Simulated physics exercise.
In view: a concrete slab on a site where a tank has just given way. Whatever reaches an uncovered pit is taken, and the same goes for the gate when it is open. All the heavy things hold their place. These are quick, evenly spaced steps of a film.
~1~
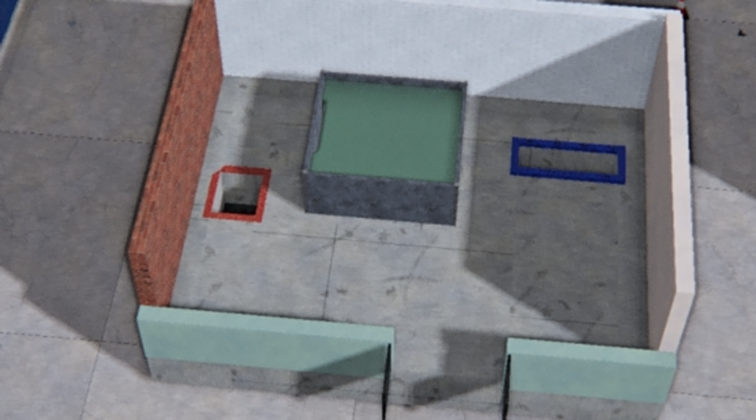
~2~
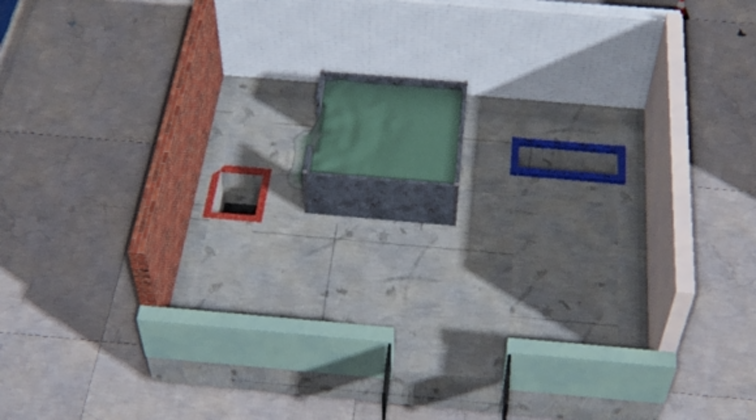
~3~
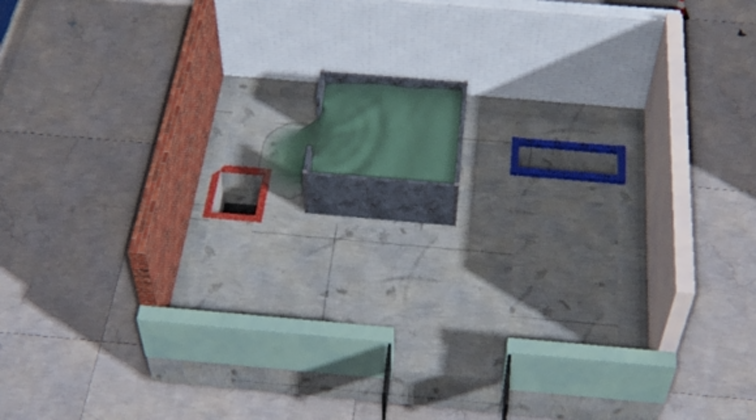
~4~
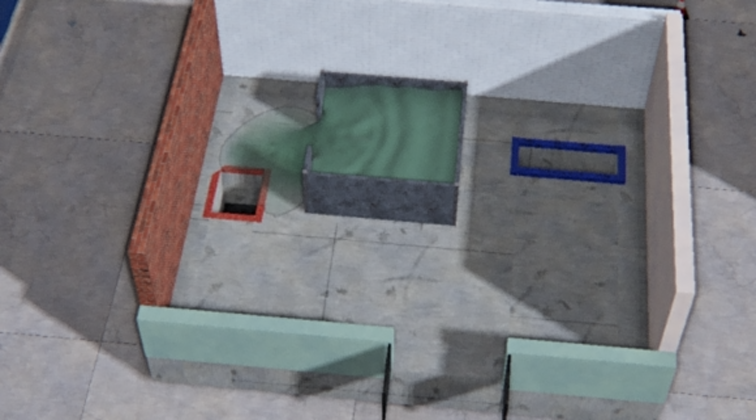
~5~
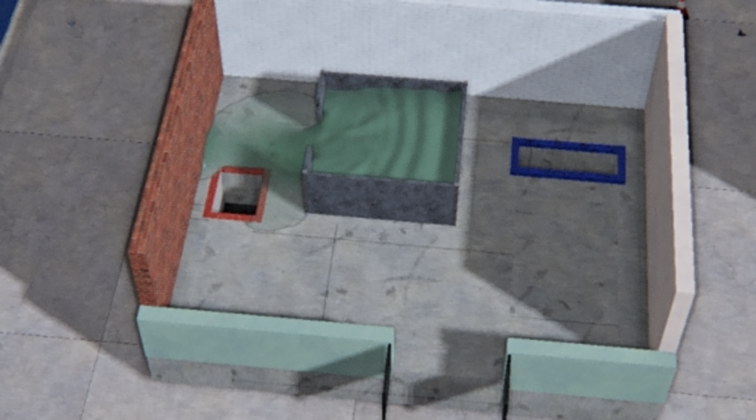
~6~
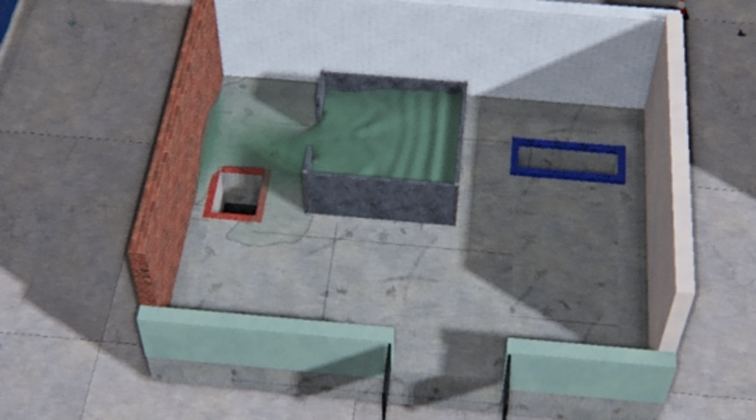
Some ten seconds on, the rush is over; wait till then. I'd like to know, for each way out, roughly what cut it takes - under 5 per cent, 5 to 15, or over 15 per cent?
The gate takes under 5 per cent. The blue pit takes under 5 per cent. The red pit takes over 15 per cent.
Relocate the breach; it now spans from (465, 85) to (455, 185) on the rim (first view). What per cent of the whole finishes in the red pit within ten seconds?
Red takes 8 in a hundred.
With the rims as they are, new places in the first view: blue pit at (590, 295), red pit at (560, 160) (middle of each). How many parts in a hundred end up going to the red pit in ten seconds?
Red: About 12 %.
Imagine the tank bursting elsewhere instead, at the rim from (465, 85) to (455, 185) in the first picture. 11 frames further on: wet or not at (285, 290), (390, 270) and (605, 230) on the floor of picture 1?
First spot spared, second spot spared, third spot submerged.
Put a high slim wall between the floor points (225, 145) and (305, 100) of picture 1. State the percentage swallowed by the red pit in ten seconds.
Red: 60 %.
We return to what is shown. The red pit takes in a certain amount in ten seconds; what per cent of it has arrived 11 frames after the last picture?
Result: 30 % of the ten-second total.
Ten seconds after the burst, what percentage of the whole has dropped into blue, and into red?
Estimates: 2 % and 44 %.
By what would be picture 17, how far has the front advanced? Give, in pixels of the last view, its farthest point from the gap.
Farthest reach: (164, 334).
A moment on, water covers 15 % of the floor; the gate 0 %, the blue pit 0 %, the red pit 7 %.
Next, water covers 25 % of the floor; the gate 0 %, the blue pit 0 %, the red pit 14 %.
Then, water covers 40 % of the floor; the gate 0 %, the blue pit 0 %, the red pit 23 %.
Later, water covers 70 % of the floor; the gate 0 %, the blue pit 0 %, the red pit 35 %.
In the end, water covers 85 % of the floor; the gate 1 %, the blue pit 3 %, the red pit 44 %.
